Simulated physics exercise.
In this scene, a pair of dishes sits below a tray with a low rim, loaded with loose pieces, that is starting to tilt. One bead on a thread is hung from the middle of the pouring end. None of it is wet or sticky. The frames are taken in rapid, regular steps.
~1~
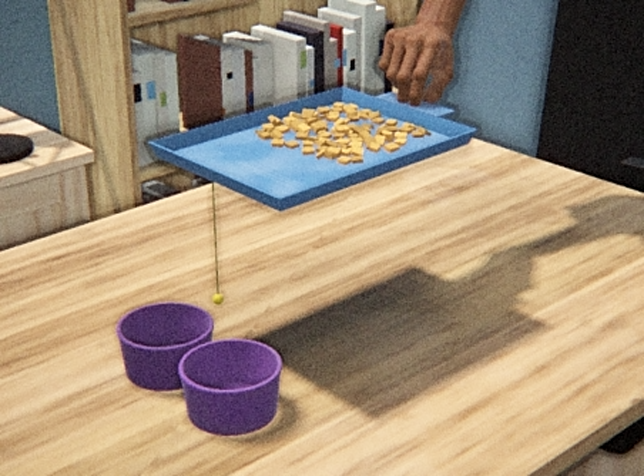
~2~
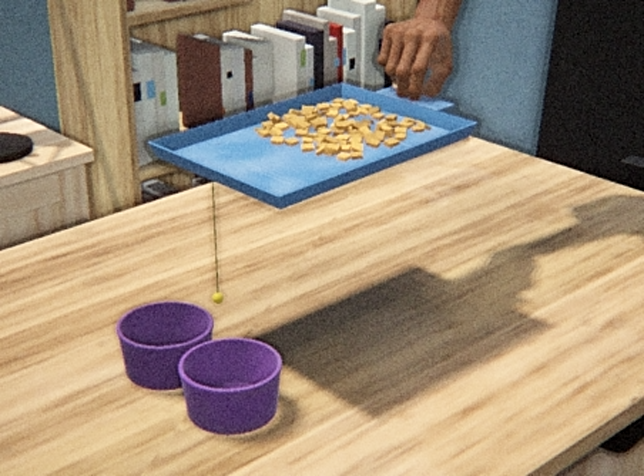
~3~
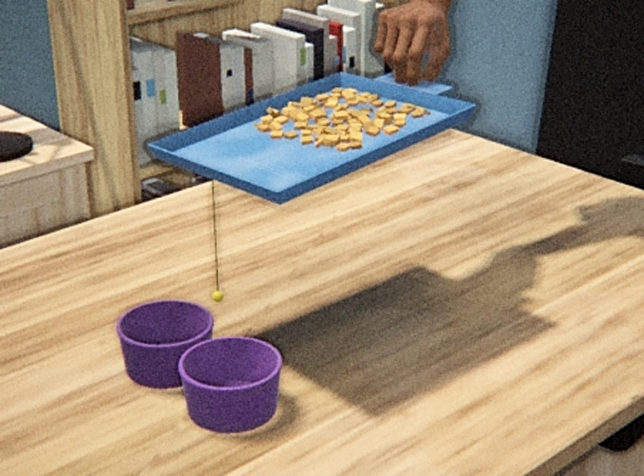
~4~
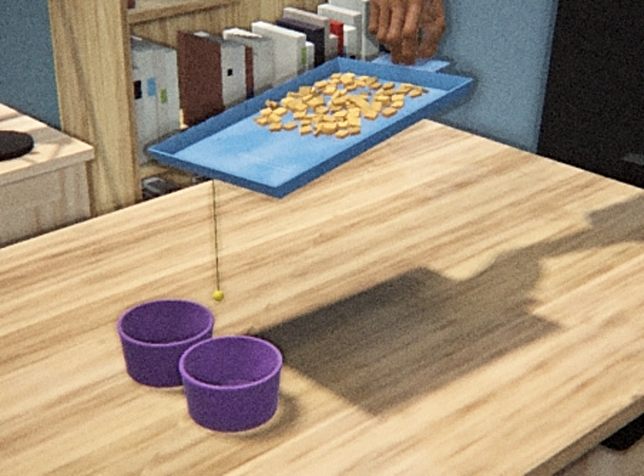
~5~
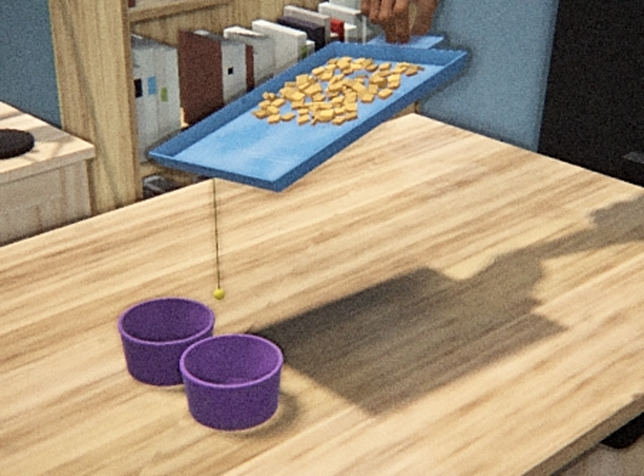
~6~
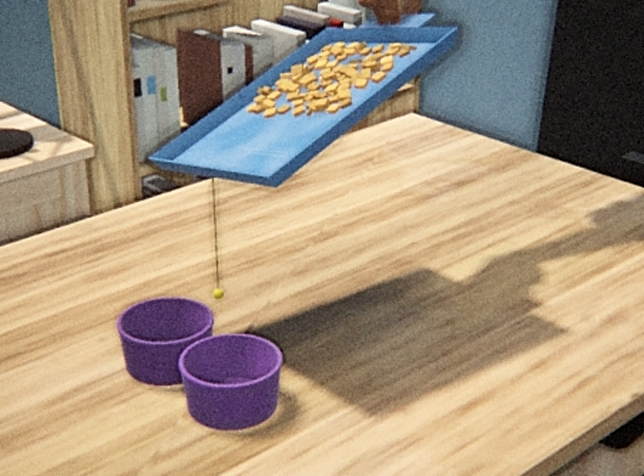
A hand raised the far end of a blue tray of cereal squares, tilting it more and more steeply toward the left, while two purple dishes and a hanging yellow bead stayed nearly still below.
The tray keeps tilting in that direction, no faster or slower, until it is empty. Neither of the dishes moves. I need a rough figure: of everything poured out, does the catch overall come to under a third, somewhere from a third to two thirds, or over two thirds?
I'd say under a third.
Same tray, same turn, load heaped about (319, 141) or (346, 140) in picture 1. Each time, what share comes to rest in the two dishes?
About 10 % and 0 %.
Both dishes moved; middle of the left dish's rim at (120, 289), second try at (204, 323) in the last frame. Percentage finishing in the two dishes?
Roughly 60% on the first try and 0% on the second.
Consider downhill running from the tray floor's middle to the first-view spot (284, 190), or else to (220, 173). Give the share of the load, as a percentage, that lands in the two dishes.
I'd say roughly 50 percent with the first slope, 40 percent with the other.
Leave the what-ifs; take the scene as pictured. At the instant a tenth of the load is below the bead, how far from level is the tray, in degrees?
70 degrees.
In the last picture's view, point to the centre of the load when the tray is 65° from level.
About (174, 171).
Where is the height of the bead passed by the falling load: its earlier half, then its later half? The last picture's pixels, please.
The leading part at (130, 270), the rest of it at (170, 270).
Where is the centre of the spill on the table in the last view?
Approximately (125, 328).
Just after the last frame, tray tipped steeply; roughly two thirds on the tray; roughly a third in the air.
A moment on, tray tipped past a quarter turn; just a few on the tray; just a few in the left dish; almost all outside both; just a few in the air.
Further on, tray tipped past a quarter turn; just a few in the left dish; almost all outside both.
When it is over, tray tipped past a quarter turn; not one in the right dish; just a few in the left dish; almost all outside both.
